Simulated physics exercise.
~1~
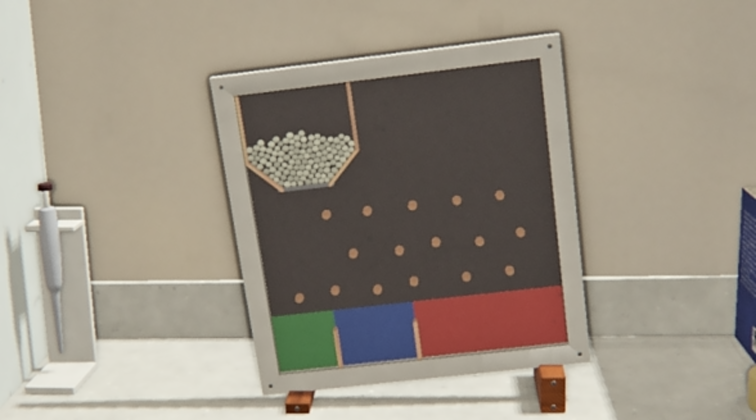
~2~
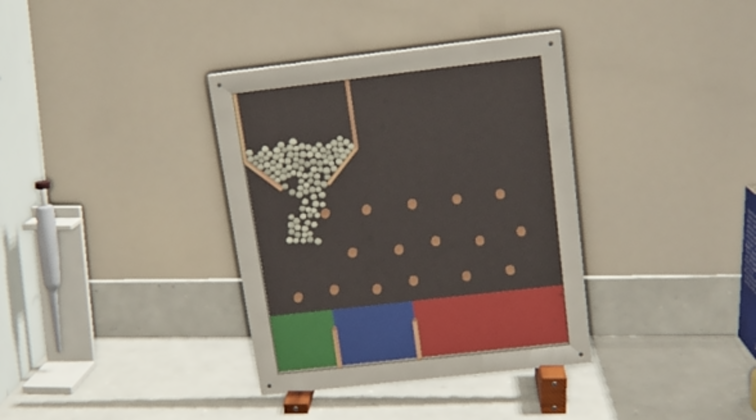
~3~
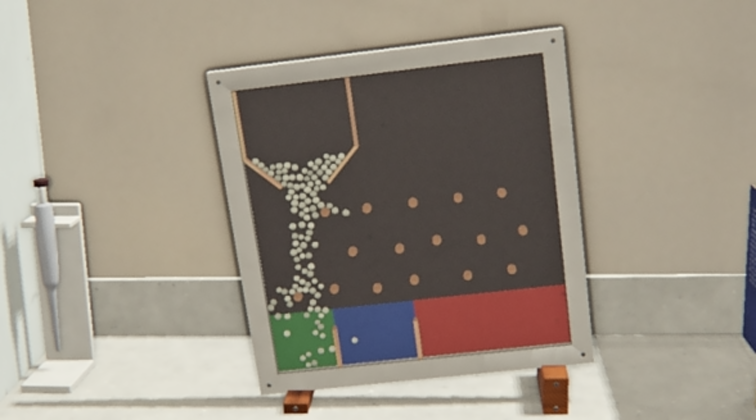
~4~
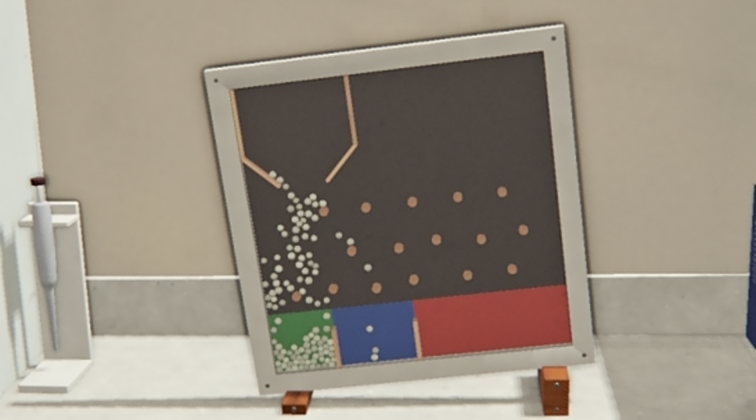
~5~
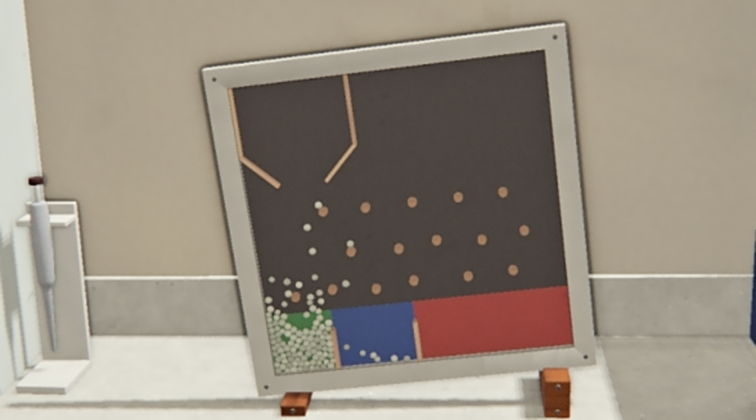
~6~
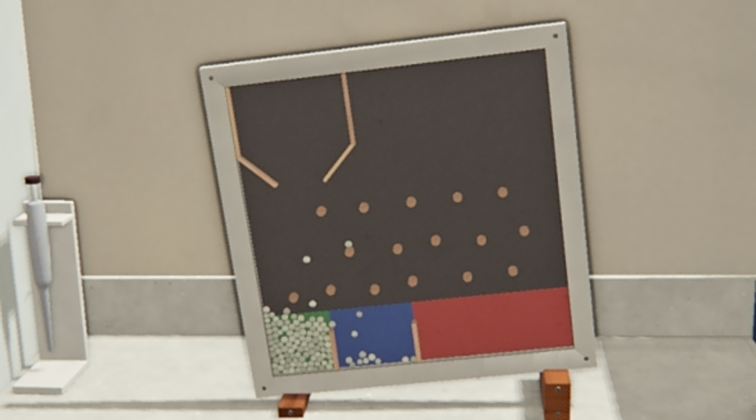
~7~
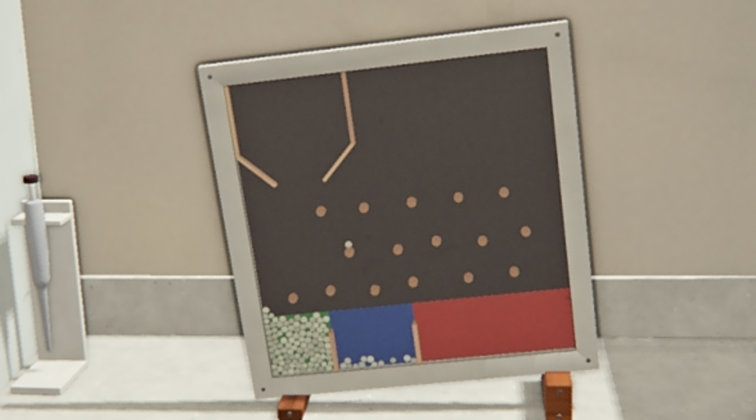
Small pale round pills sit heaped in a funnel-shaped hopper at the upper left of a dark, clear-fronted box, seen from the front on a pale counter as the view drifts slightly. Below are rows of brown pegs and green, blue and red bins from left to right, with a pipette on a stand at left. The pills pour from the hopper's open bottom, strike the nearest pegs and scatter downward. Most land in the green bin, while a few bounce into the blue. The hopper empties, leaving green nearly full, blue thinly covered, red empty and one pill resting on a peg.
